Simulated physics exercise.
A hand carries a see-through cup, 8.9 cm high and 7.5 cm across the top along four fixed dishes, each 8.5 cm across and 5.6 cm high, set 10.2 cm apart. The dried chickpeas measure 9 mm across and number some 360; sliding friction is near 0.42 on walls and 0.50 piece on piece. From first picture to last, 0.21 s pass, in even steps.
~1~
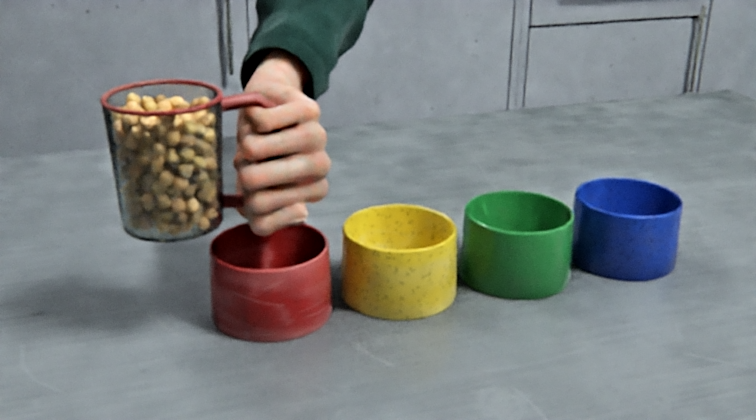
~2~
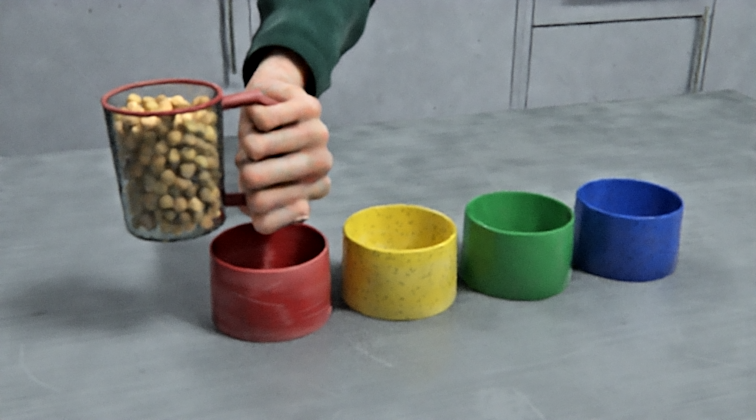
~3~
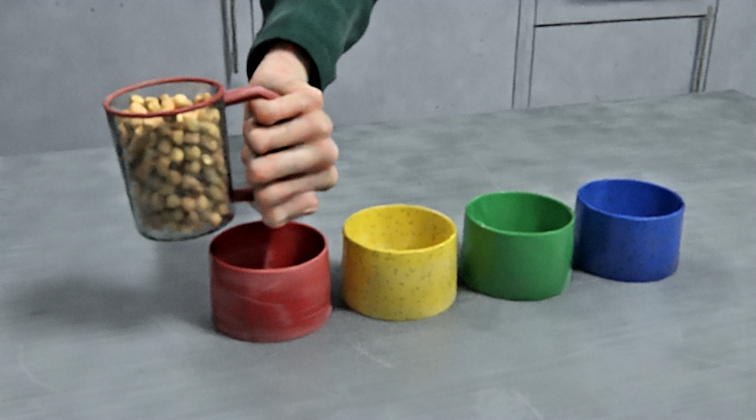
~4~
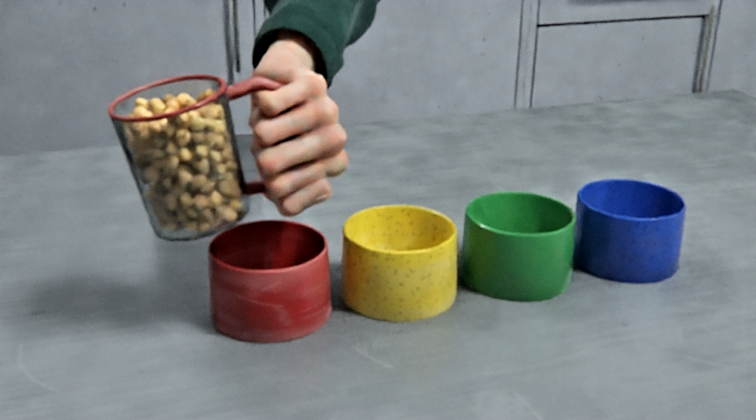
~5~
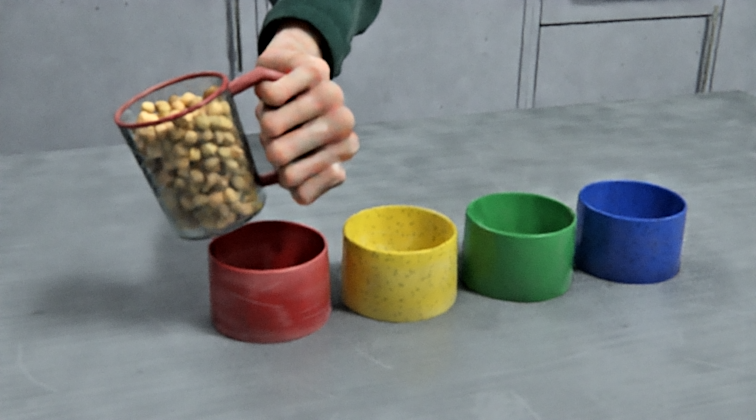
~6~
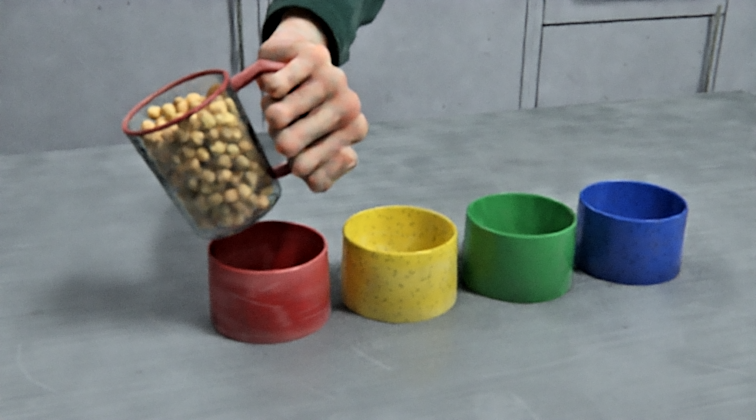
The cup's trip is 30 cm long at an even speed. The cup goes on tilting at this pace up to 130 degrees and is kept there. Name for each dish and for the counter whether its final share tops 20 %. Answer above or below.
Red dish: Above; blue dish: Below; green dish: Below; yellow dish: Above; on the counter: Above.
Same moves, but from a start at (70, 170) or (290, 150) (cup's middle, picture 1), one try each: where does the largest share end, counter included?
The winner: Red, then yellow.
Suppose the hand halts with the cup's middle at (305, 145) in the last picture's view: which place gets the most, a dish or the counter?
Most goes to: Red.
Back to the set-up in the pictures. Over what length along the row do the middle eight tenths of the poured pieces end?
About 12 cm.
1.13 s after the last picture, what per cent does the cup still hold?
About 0 per cent.
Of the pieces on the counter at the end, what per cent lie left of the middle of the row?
Some 100 per cent.
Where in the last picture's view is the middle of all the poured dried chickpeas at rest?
Near (330, 287).
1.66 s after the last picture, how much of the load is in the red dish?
Near 35 per cent so far.
Then, 0.68 s after the last picture, tilt 129 degrees; cup holds 50 %, red 30 %.
Then, 1.13 s after the last picture, tilt 130 degrees; cup holds 0 %, red 35 %, yellow 35 %.
Then, 1.66 s after the last picture, tilt 130 degrees; cup holds 0 %, red 35 %, yellow 35 %.
In the end, red 35 %, blue 0 %, green 0 %, yellow 35 %, counter 30 %.
